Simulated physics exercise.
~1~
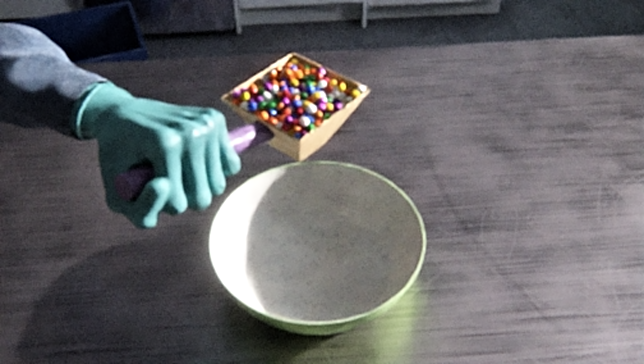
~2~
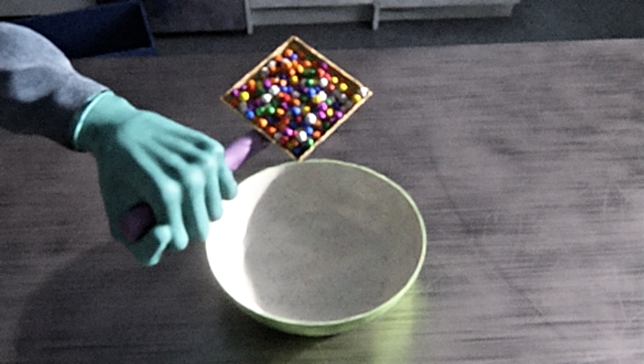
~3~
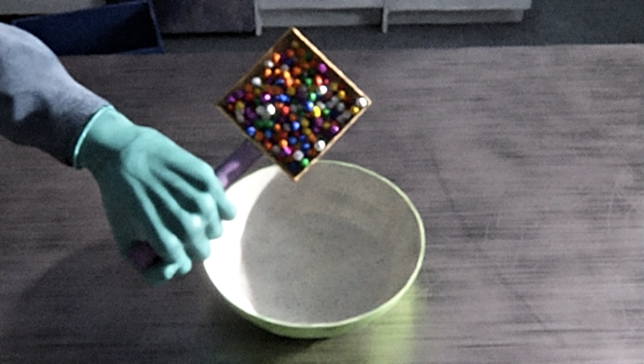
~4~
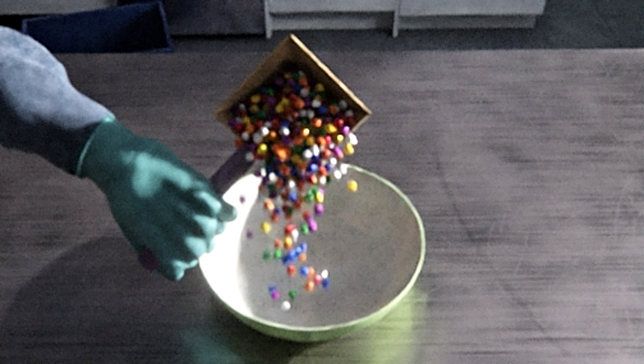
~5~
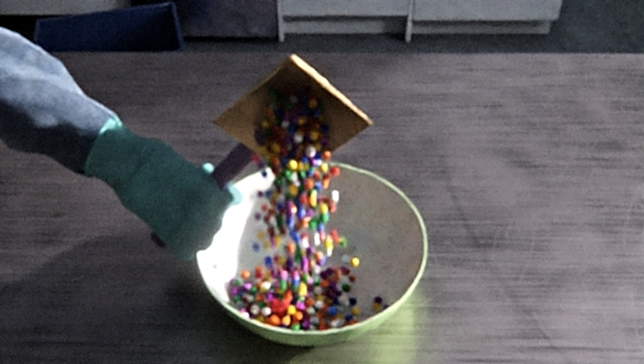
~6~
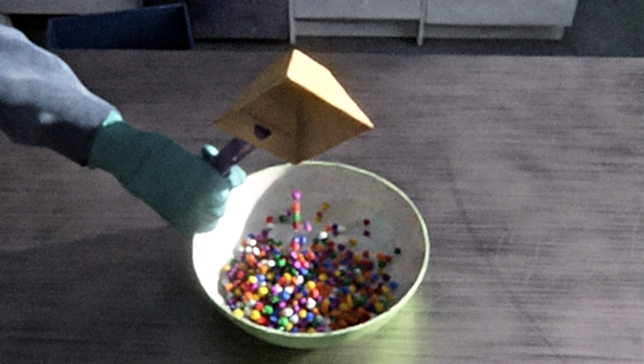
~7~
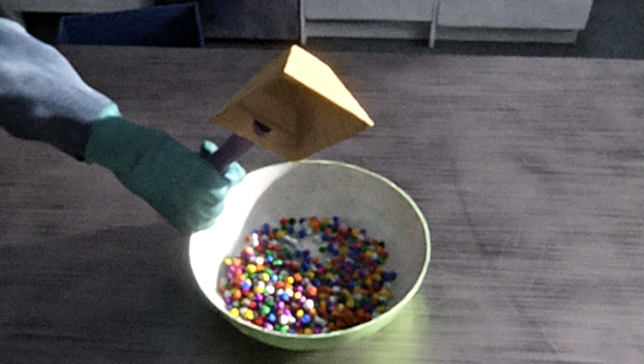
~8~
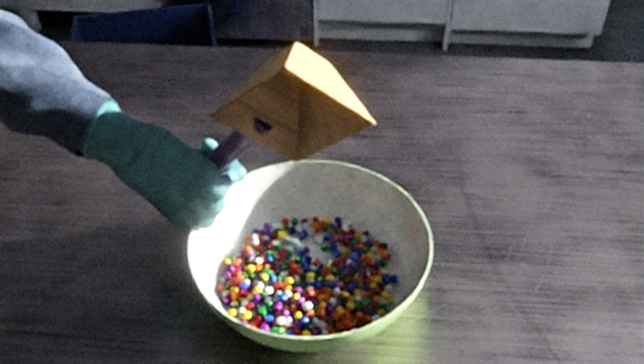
We see a teal-gloved hand tilt a square scoop full of colourful beads over a pale, green-rimmed bowl on a dark table. The beads pour out in a thick stream, and at the end they lie spread across the bottom of the bowl beneath the upturned scoop.
